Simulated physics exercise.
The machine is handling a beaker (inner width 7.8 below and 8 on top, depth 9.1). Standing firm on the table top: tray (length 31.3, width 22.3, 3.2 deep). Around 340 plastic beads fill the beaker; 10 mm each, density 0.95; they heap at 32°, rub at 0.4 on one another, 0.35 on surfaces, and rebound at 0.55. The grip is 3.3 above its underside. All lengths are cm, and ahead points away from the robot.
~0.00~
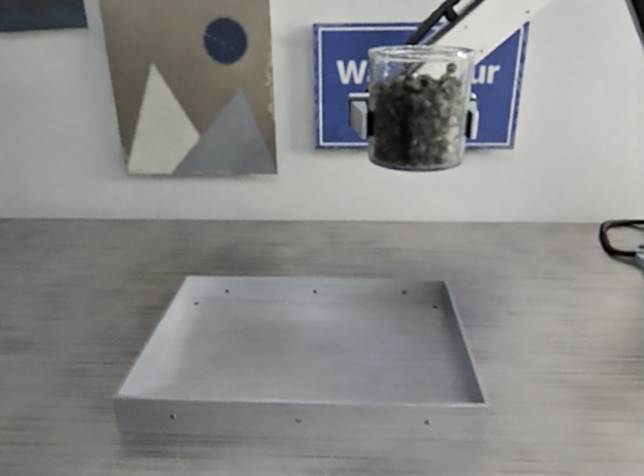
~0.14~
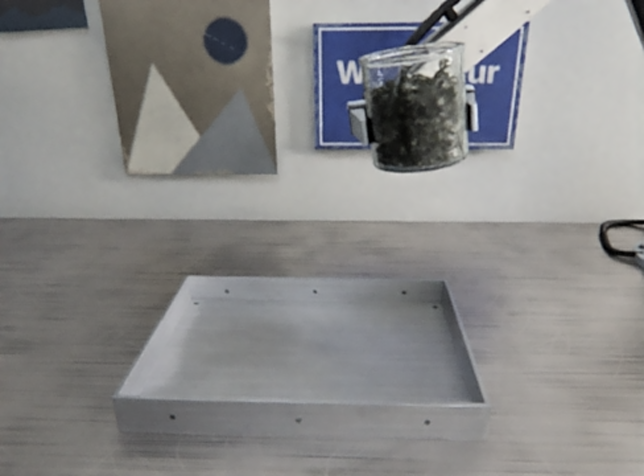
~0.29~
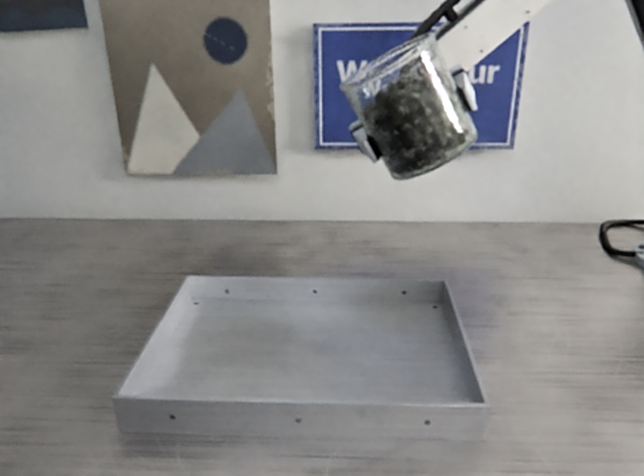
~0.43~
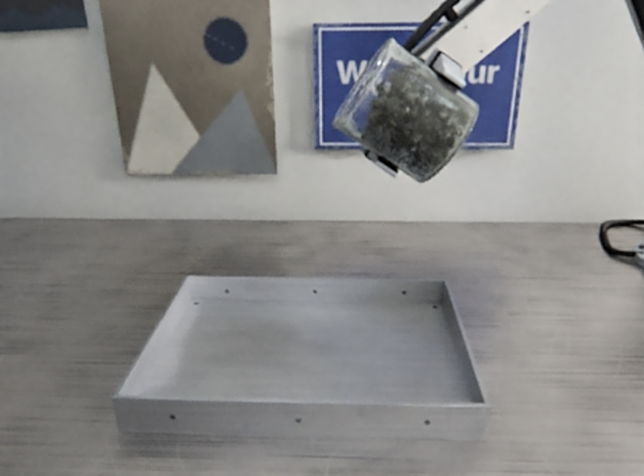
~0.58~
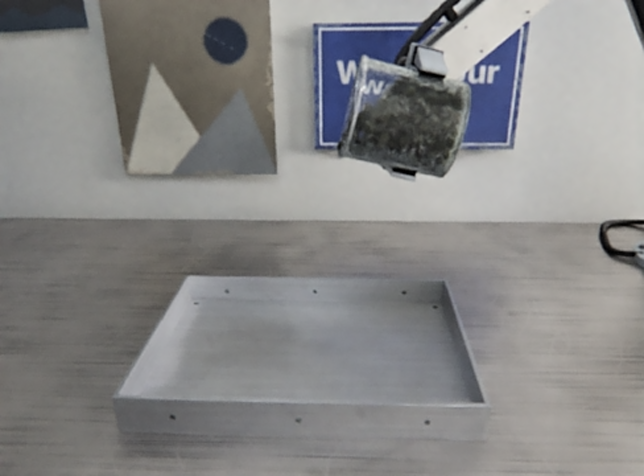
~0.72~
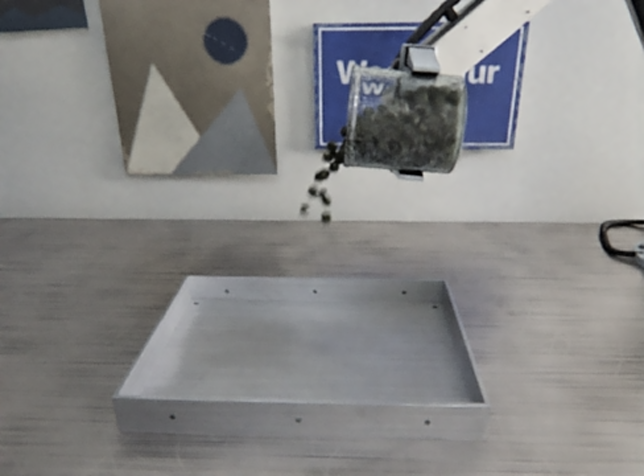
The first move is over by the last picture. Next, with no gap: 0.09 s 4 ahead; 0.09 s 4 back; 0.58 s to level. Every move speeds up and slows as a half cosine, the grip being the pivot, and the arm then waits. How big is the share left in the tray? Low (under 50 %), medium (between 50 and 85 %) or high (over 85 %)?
A medium share, between 50 and 85 %, ends in the tray.
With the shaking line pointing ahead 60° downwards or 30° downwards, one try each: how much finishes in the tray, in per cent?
About 25 and 45 per cent.
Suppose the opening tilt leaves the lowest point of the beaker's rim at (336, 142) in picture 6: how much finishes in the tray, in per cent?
Some 35 per cent.
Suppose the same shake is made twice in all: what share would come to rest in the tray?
Then about 80 per cent.
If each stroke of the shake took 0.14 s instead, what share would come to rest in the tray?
It would be near 50 per cent.
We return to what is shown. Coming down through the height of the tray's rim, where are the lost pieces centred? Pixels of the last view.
Around (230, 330).
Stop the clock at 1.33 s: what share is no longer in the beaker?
Some 75 per cent.
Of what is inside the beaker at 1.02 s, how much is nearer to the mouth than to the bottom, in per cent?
Some 60 per cent.
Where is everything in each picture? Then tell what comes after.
In the first frame, beaker middle at (418, 108), level; upper third of the load around (419, 94), from x 375 to 460, top at y 65; 337 in the beaker.
In the second frame, beaker middle at (416, 109), tilted 8° forward; upper third of the load around (418, 94), from x 375 to 460, top at y 60.
In the third frame, beaker middle at (411, 110), tilted 29° forward; upper third of the load around (418, 96), from x 365 to 465, top at y 55.
In the fourth frame, beaker middle at (406, 115), tilted 56° forward; upper third of the load around (413, 98), from x 365 to 465, top at y 75.
In the fifth frame, beaker middle at (403, 120), tilted 77° forward; upper third of the load around (418, 104), from x 345 to 460, top at y 80.
In the sixth frame, beaker middle at (403, 122), tilted 85° forward; upper third of the load around (421, 110), from x 305 to 455, top at y 90; 328 in the beaker, 9 in flight or on a rim.
After 1.02 s, tilted 76° forward, highest piece 25 above the table; 117 in the tray, 86 in the beaker, 2 on the table or floor, 132 in flight or on a rim.
After 1.33 s, tilted 14° forward, highest piece 28 above the table; 246 in the tray, 82 in the beaker, 9 on the table or floor.
After 1.68 s, level, highest piece 26 above the table; 245 in the tray, 82 in the beaker, 10 on the table or floor.
After 2.73 s, level, highest piece 26 above the table; 245 in the tray, 82 in the beaker, 10 on the table or floor.
At rest, 245 in the tray, 82 in the beaker, 10 on the table or floor. That is 73 % in the tray.
